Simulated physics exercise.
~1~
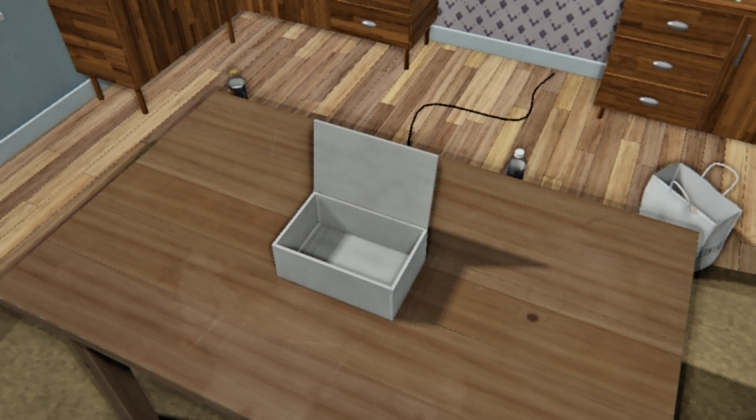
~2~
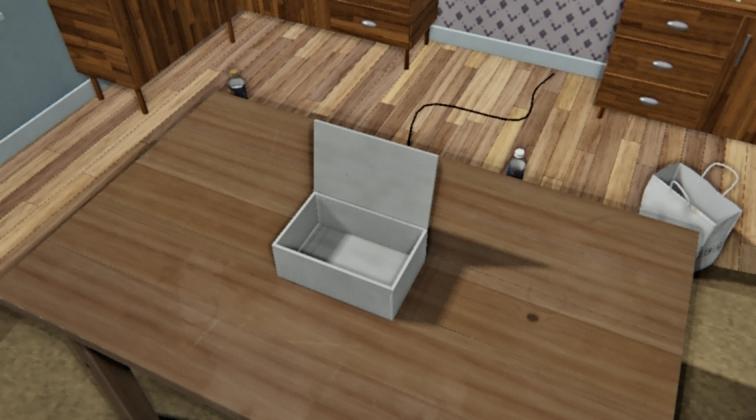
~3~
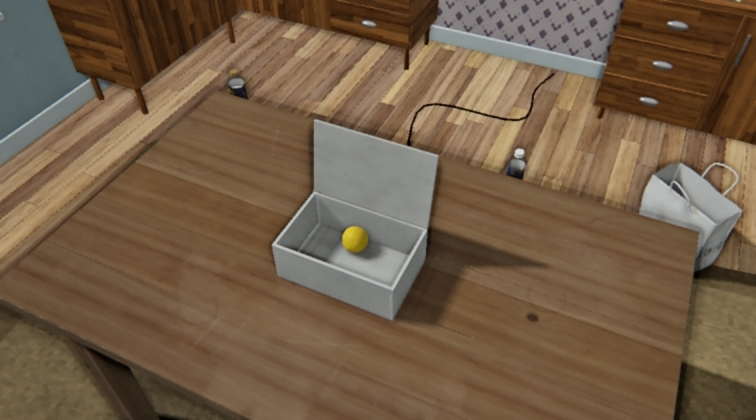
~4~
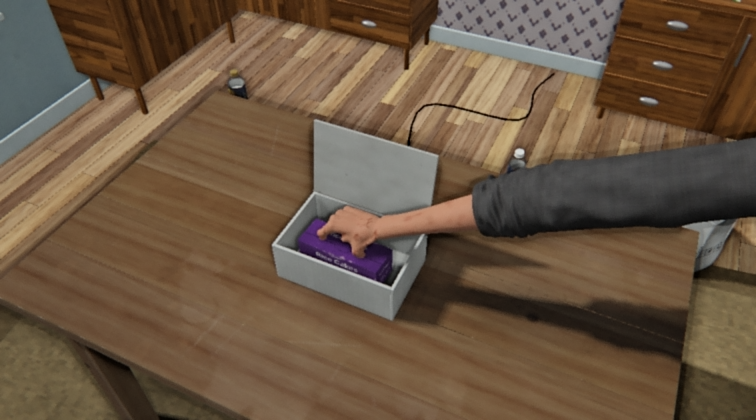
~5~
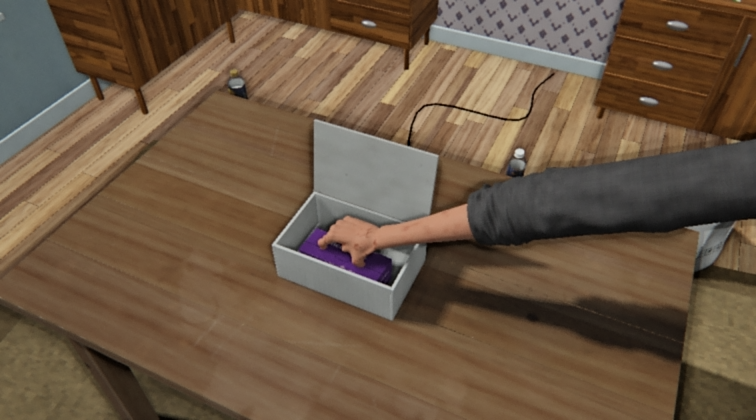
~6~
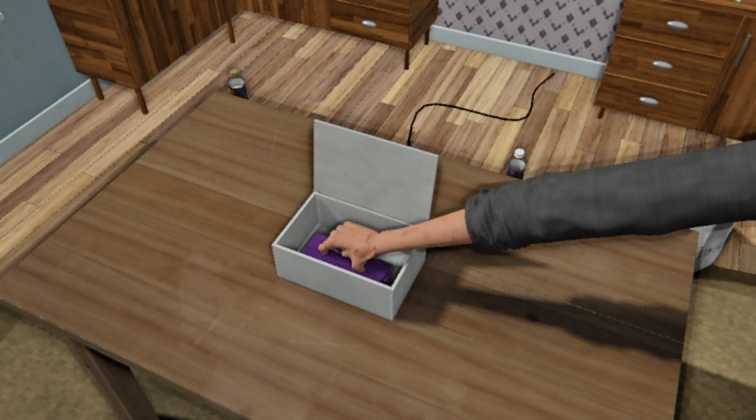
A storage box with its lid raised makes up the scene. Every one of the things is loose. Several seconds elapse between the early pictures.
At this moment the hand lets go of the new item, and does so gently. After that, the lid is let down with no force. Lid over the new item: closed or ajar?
Closed.
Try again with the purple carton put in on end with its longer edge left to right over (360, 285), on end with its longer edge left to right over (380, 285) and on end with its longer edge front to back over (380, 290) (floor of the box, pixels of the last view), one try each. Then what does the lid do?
First try: It will not close; second try: It is held up; third try: It will not close.
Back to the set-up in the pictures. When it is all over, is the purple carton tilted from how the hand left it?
Observation: The purple carton keeps the set orientation.
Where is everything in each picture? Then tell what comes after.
The last thing is not in view yet, in the first picture.
The last thing is not in view yet, in the second picture.
The last thing is not in view yet; yellow lemon (355, 240), in the third picture.
Coming down; purple carton (345, 255), in the fourth picture.
Coming down; purple carton (345, 264), in the fifth picture.
Put in, still held, in the sixth picture.
Then, 1.40 s after the last picture, lid 72° above the rim.
Then, 2.00 s after the last picture, lid 31° above the rim.
At rest, lid shut; both in place. Seen from the same camera at the end, purple carton near (346, 269).
